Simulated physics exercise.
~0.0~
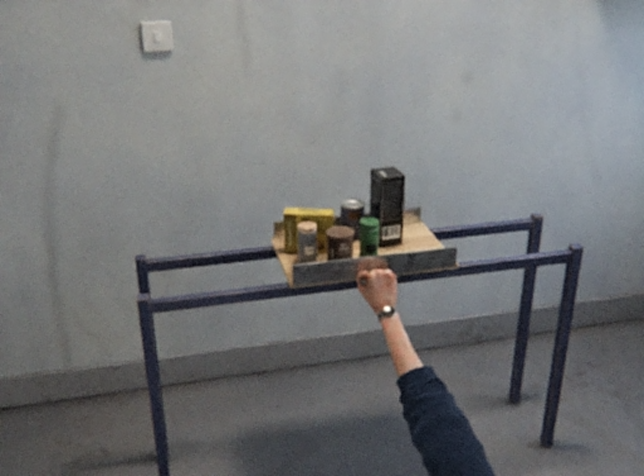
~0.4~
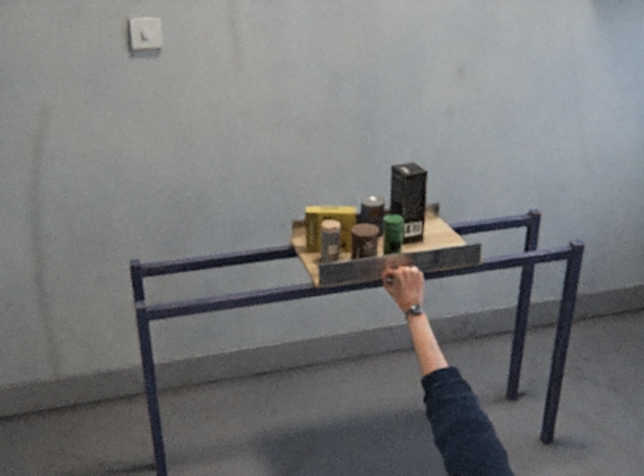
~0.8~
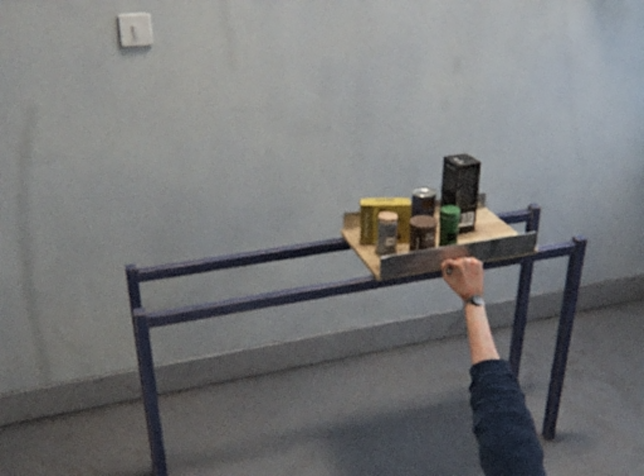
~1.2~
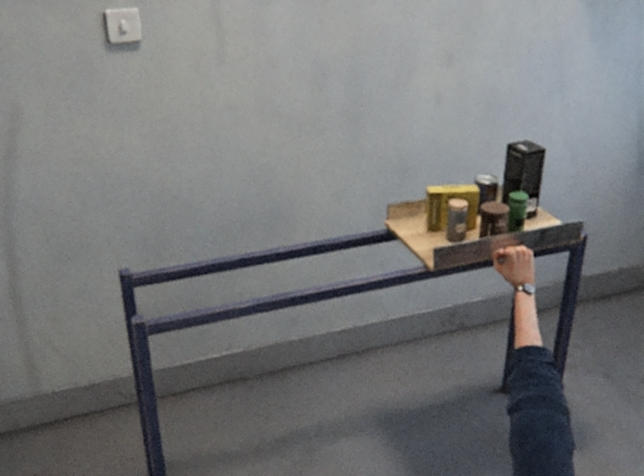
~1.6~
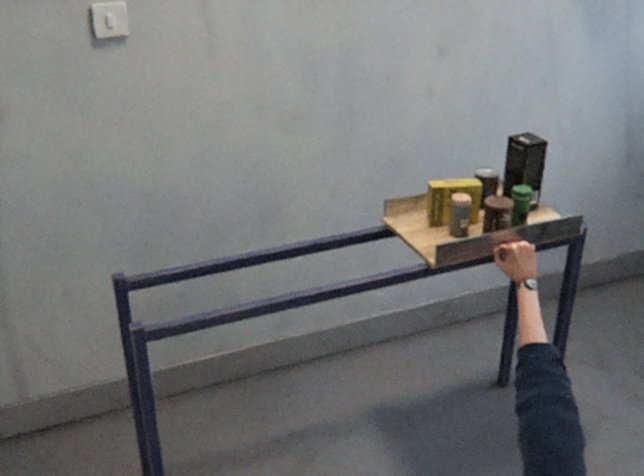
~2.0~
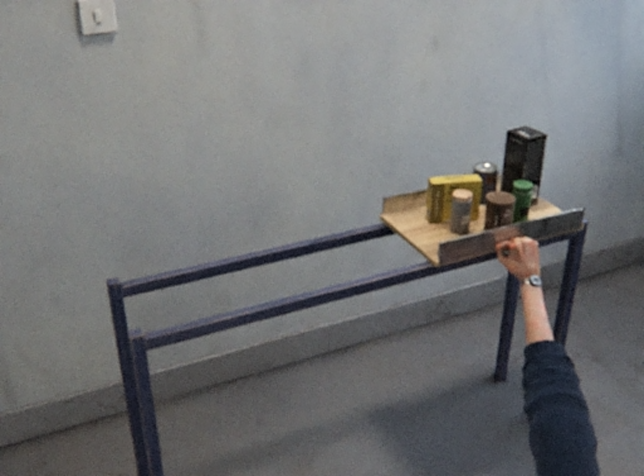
A wooden tray holding a black carton, a yellow packet and several small tins and shakers slides right along two blue rails, a hand at its front edge, then stops near the right end with everything still upright aboard.
